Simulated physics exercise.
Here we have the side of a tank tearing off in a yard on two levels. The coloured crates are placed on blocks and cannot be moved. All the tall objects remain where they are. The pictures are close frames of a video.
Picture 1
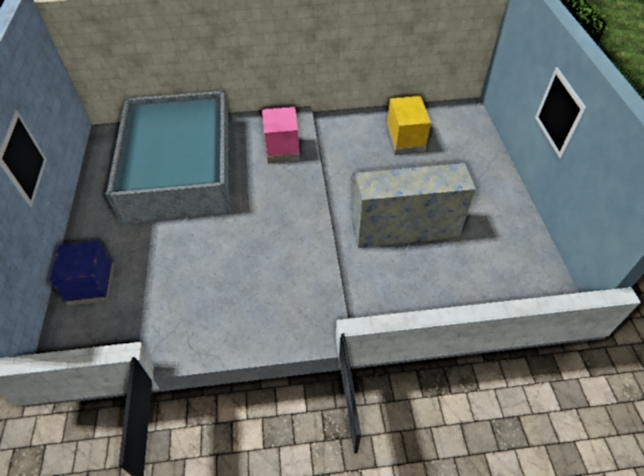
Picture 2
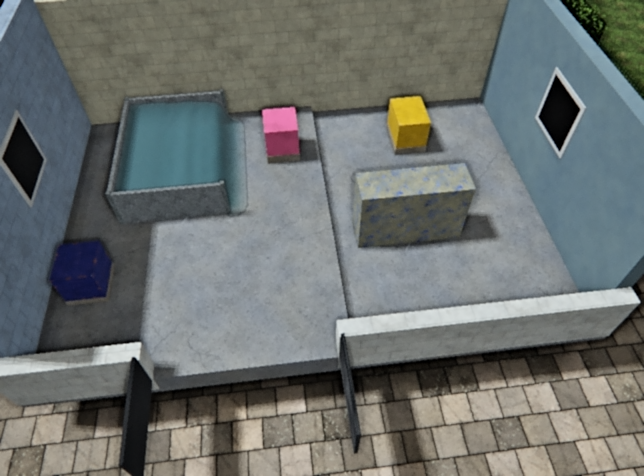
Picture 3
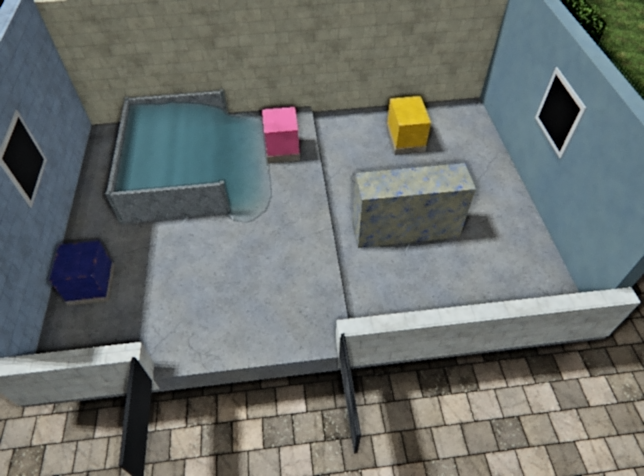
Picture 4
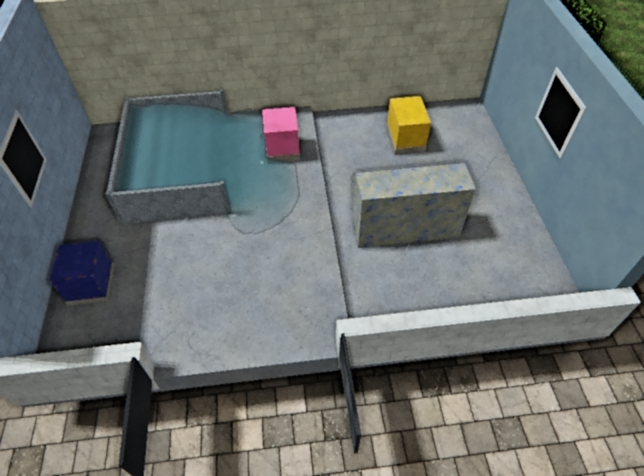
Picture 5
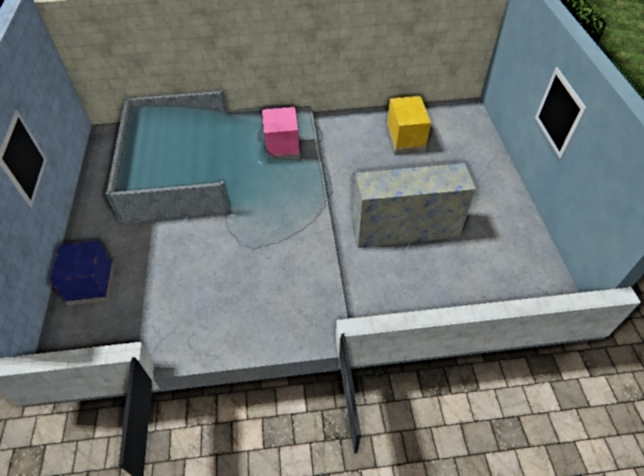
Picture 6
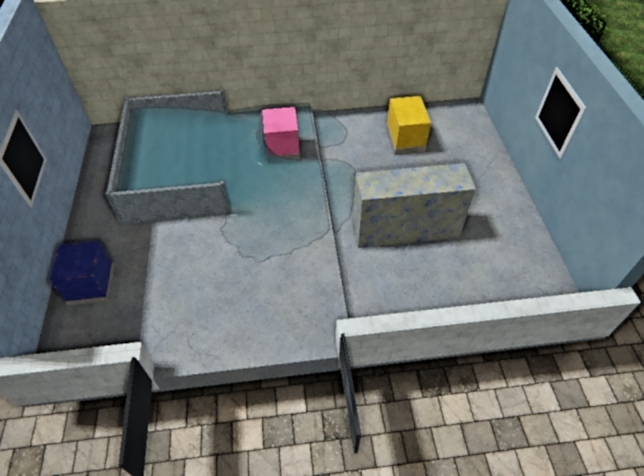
Water pours out of the open right side of a grey tank in a walled, two-level yard, spreads across the pale floor around a pink cube, then crosses the dividing edge toward a speckled block near a yellow cube.
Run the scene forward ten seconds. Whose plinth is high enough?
As I see it, the yellow crate is within reach of the water. The pink crate is within reach of the water. The blue crate is out of reach of the water.
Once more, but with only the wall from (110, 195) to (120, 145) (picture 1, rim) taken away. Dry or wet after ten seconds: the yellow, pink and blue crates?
Crate by crate: Yellow - left alone; pink - left alone; blue - hit.
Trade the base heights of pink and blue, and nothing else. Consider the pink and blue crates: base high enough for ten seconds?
Taking them in turn, the pink crate is drenched, then the blue crate stays clear.
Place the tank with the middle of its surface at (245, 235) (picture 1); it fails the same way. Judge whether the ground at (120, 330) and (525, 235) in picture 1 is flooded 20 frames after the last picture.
The first spot is not reached and the second is inundated.
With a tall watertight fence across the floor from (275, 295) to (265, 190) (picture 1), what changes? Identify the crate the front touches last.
The one in blue.
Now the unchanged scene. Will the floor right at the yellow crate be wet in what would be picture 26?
Lab note, yellow crate: Front arrived.
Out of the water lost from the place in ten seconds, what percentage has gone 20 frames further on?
Near 15 in a hundred.
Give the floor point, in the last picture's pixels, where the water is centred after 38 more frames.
I'd place it roughly at (367, 194).
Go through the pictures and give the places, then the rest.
The water tank at (172, 142) is whole and still, in the first picture.
Water pours out at (225, 155) and has run to (231, 215), in the second picture.
Water pours out at (225, 156) and has run to (245, 219), in the third picture.
The front is at (267, 225), out from the gap at (225, 157), in the fourth picture.
Water pours out at (225, 157) and has run to (310, 218), in the fifth picture.
Water pours out at (225, 158) and has run to (339, 125), in the sixth picture.
A moment on, water covers 35 % of the floor; the yellow crate water round its plinth, the pink crate water round its plinth, the blue crate not reached.
Next, water covers 50 % of the floor; the yellow crate water round its plinth, the pink crate water round its plinth, the blue crate not reached.
Then, water covers 70 % of the floor; the yellow crate water round its plinth, the pink crate water round its plinth, the blue crate not reached.
Later, water covers 75 % of the floor; the yellow crate water round its plinth, the pink crate water round its plinth, the blue crate not reached.
In the end, water covers 75 % of the floor; the yellow crate was topped, the pink crate was topped, the blue crate stayed above the water.
